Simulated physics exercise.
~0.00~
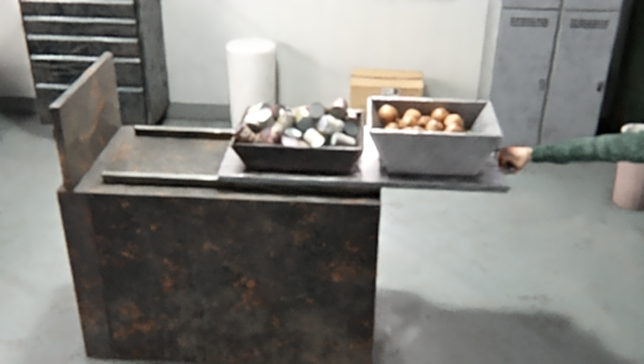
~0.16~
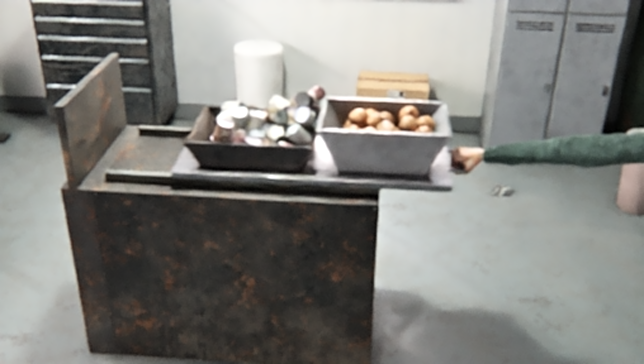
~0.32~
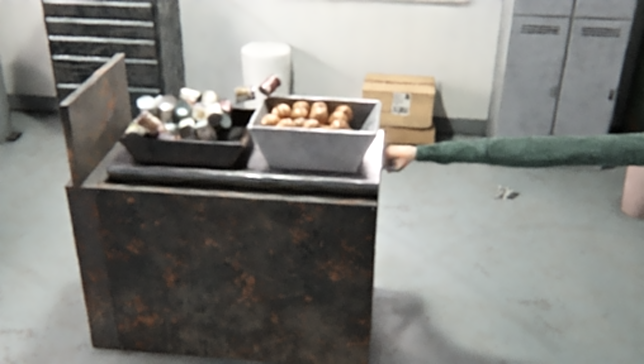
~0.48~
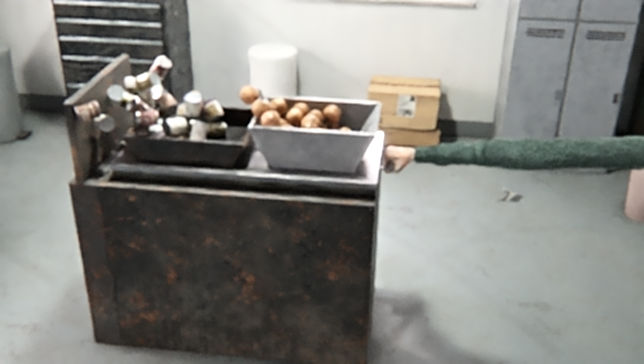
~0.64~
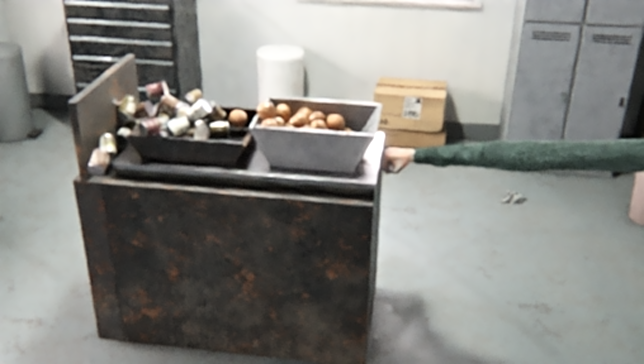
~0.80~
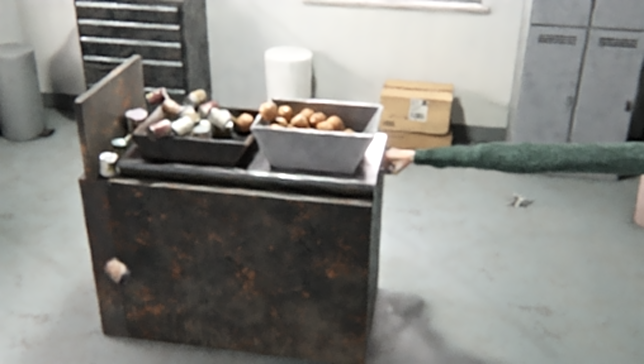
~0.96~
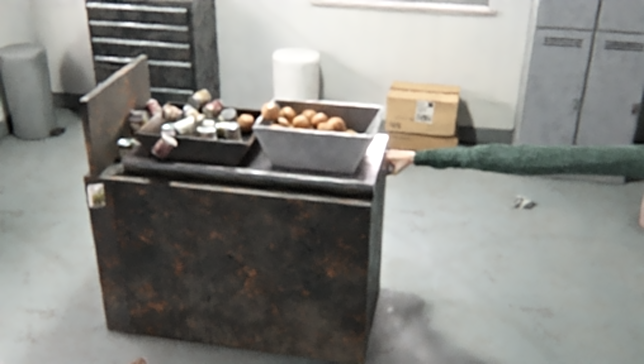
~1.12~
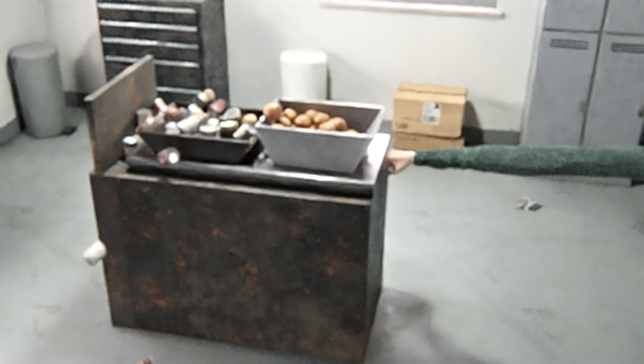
A sliding shelf holding a black basket of small tins and a grey basket of round brown things was shoved left by a green-sleeved arm until it stopped abruptly, throwing tins against the back panel, with some landing outside their basket and a few dropping off.
